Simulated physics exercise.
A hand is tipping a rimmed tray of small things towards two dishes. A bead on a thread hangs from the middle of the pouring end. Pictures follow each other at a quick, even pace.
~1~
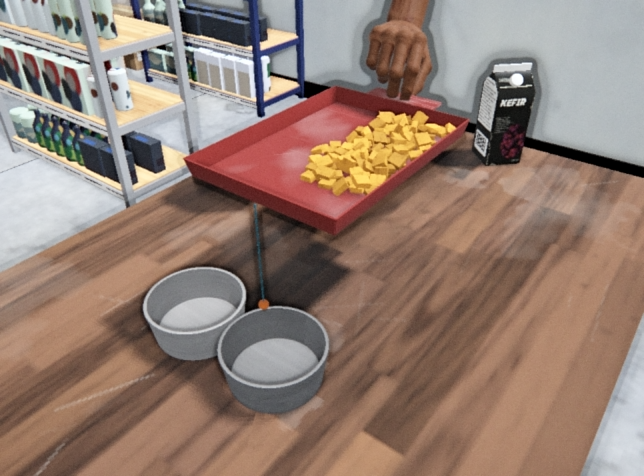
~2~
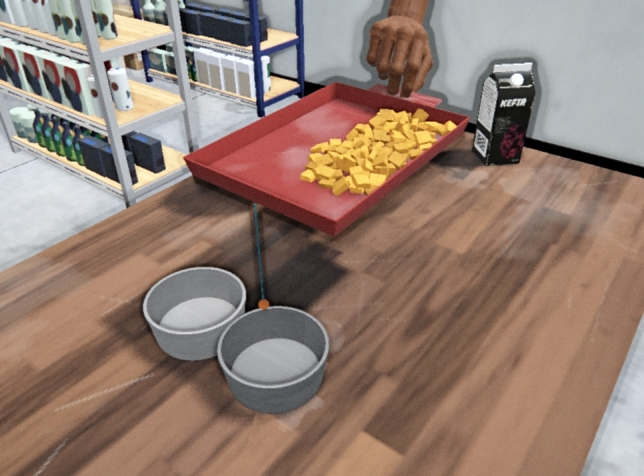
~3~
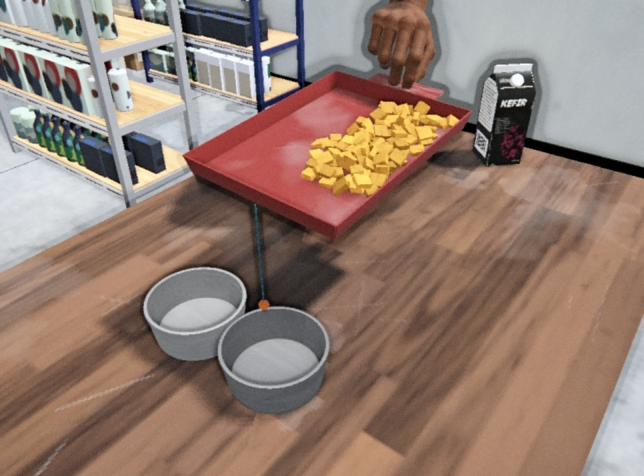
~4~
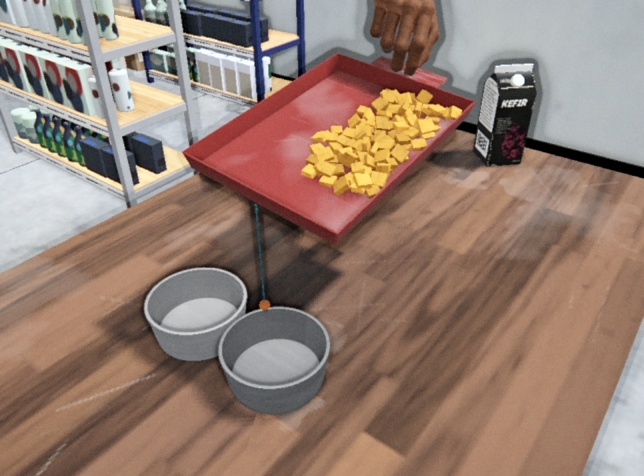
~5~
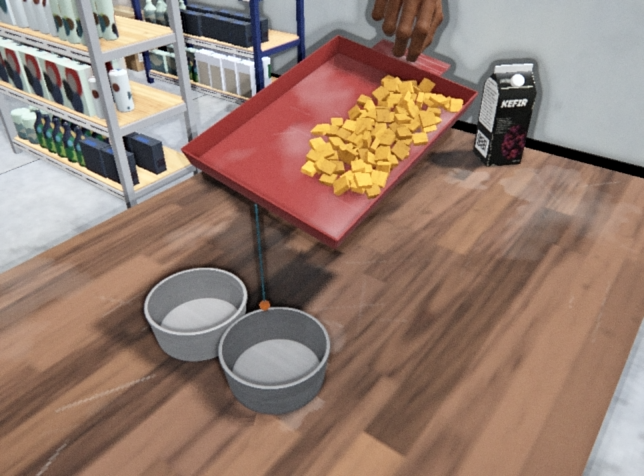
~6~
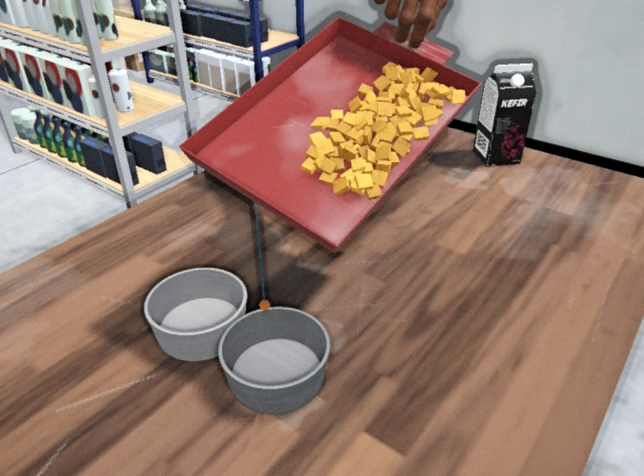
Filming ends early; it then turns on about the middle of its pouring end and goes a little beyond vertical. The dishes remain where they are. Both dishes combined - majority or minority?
Minority.
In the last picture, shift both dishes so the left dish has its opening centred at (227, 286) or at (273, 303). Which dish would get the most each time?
Well, the first go goes to the rightmost dish, and the second to the rightmost dish.
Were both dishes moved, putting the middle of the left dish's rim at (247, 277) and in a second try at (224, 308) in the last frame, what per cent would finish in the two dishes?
Roughly 50 per cent, then roughly 90 per cent.
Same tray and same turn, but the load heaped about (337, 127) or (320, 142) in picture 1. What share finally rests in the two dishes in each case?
It's 30 percent the first time and 40 percent the second.
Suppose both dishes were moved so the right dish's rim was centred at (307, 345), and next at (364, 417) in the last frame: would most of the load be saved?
Result, first setup: A majority share; second setup: A minority share.
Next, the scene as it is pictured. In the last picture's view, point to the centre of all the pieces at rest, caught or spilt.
Close to (331, 397) in the last picture.
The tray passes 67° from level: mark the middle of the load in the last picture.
Close to (346, 213).
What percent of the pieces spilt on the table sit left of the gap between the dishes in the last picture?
Roughly 0 in a hundred.
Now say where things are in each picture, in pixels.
In the first frame, corners of the pouring end at (190, 158) and (335, 215), level; middle of the load at (375, 150), small crackers; left dish at (160, 338); right dish at (238, 390); bead on its thread at (264, 304).
In the second frame, corners of the pouring end at (190, 157) and (335, 217), level; middle of the load at (375, 149).
In the third frame, corners of the pouring end at (189, 155) and (335, 221), tipped barely, lowest at the right corner; middle of the load at (376, 145).
In the fourth frame, corners of the pouring end at (189, 151) and (336, 228), tipped a little, lowest at the right corner; middle of the load at (377, 139).
In the fifth frame, corners of the pouring end at (188, 148) and (336, 234), tipped clearly, lowest at the right corner; middle of the load at (378, 133).
In the sixth frame, corners of the pouring end at (186, 146) and (336, 240), tipped clearly, lowest at the right corner; middle of the load at (378, 127); left dish at (161, 339); right dish at (239, 391).
Soon after the last picture, tray tipped steeply; nearly all on the tray; a small part in the air.
A little later, tray tipped past a quarter turn; a small part on the tray; about a quarter in the right dish; about half outside both; a small part in the air.
Later still, tray tipped past a quarter turn; about a third in the right dish; about two thirds outside both.
At rest, tray tipped past a quarter turn; about a third in the right dish; none in the left dish; about two thirds outside both.
